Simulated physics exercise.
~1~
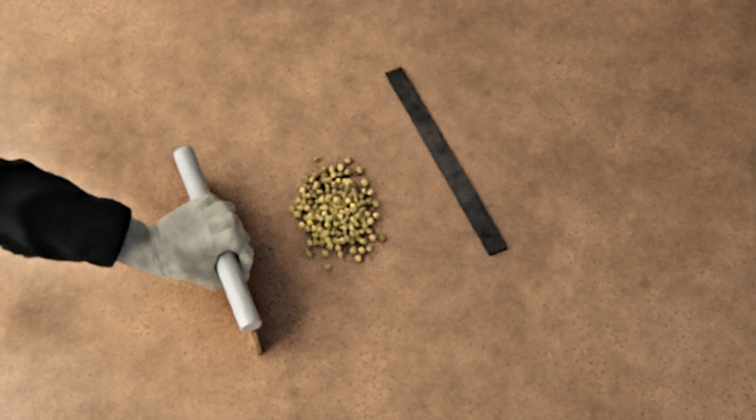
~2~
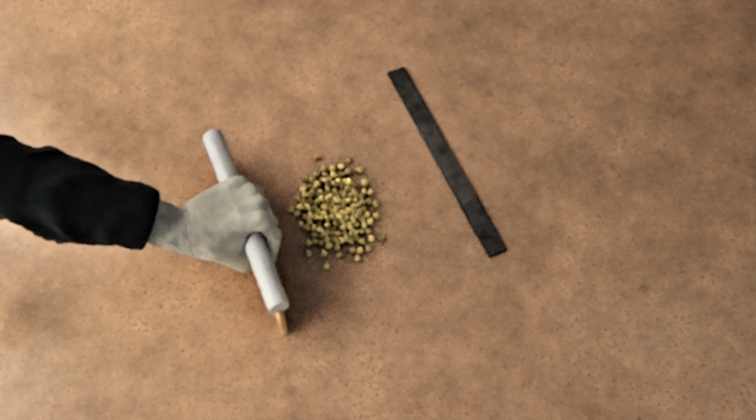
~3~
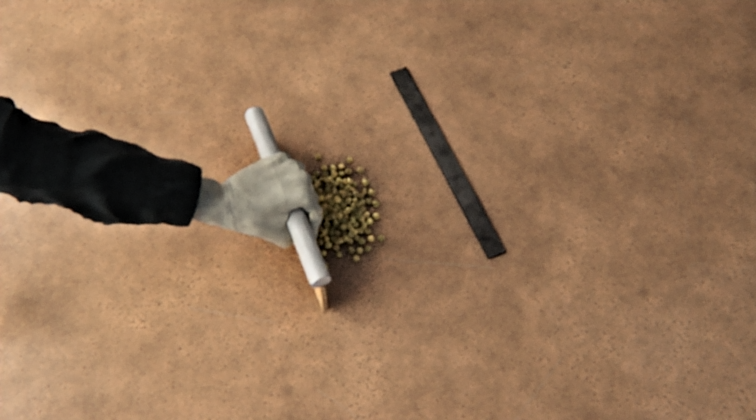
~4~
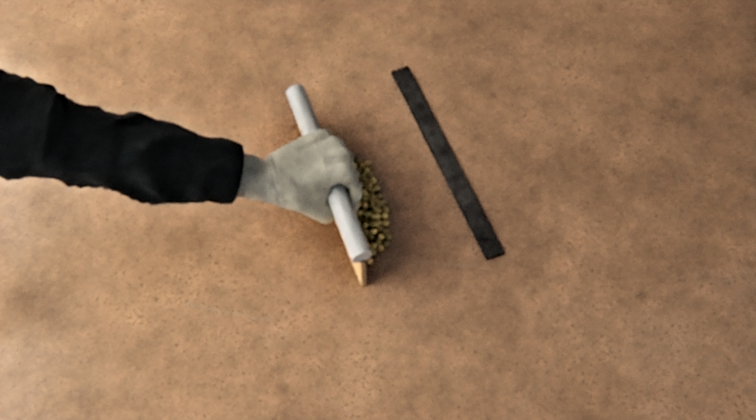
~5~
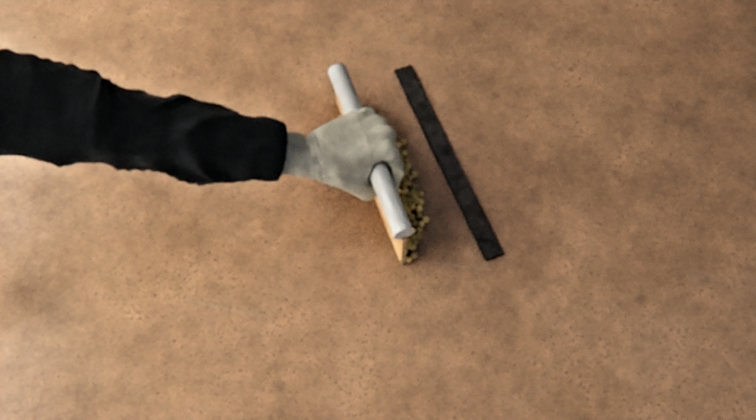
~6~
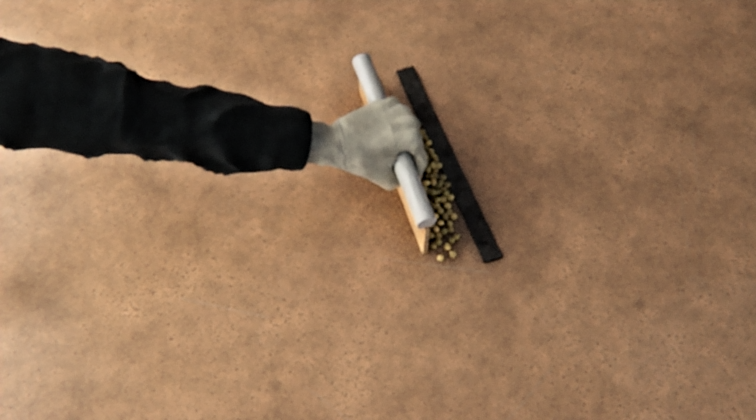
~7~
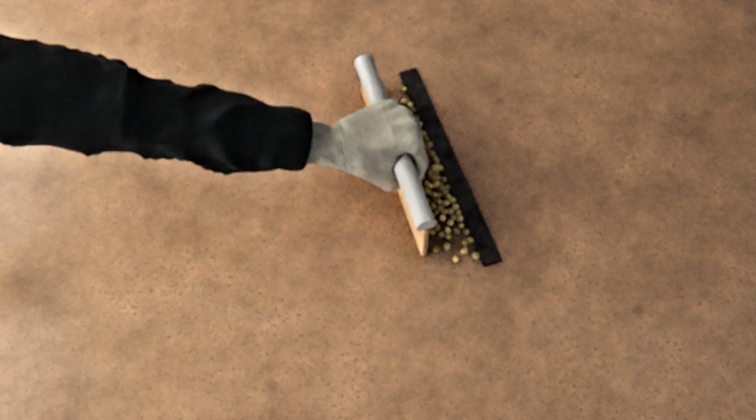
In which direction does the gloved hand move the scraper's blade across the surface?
The blade moves to the right, toward the dark strip.
